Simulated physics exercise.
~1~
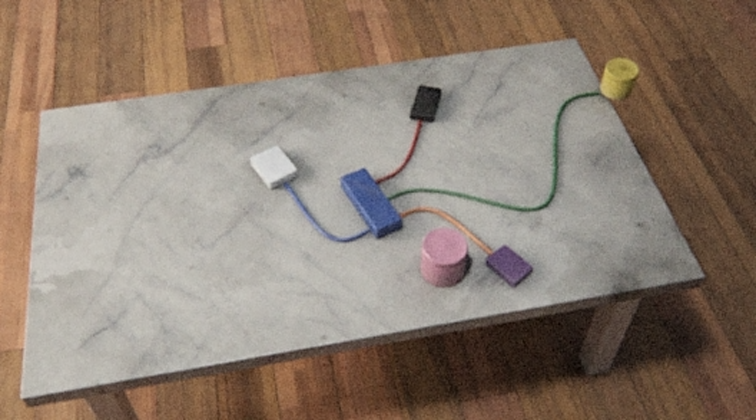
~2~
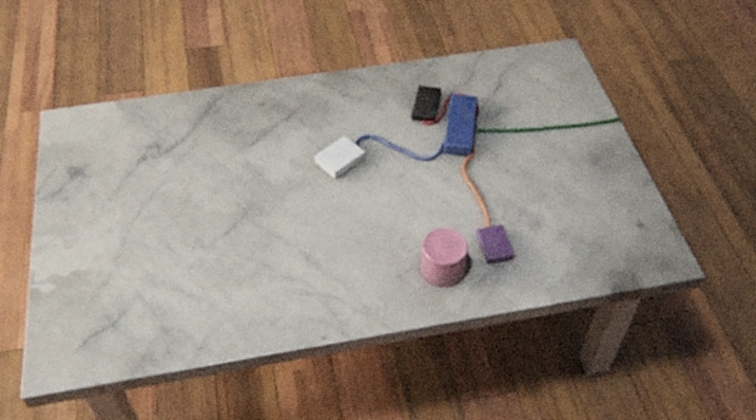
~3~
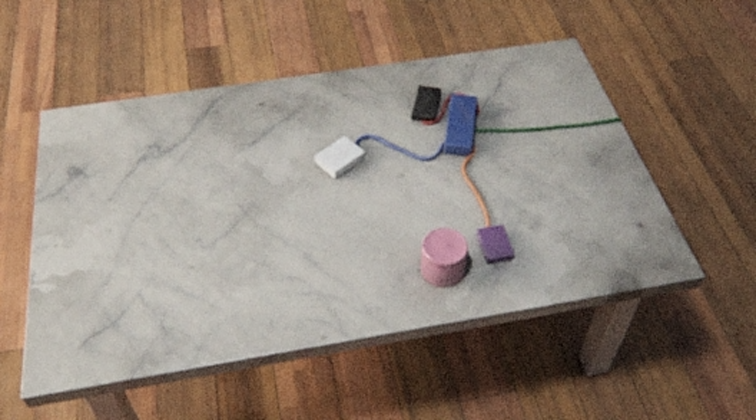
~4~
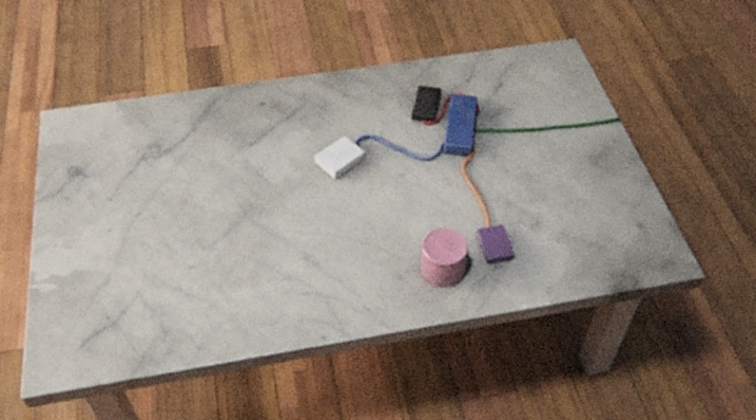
A yellow cylinder at the table's far right corner dropped out of sight, its green cable pulling the blue block up and right; the white box was dragged right and the purple one shifted slightly, then everything stayed still, the pink tub and black box unmoved.
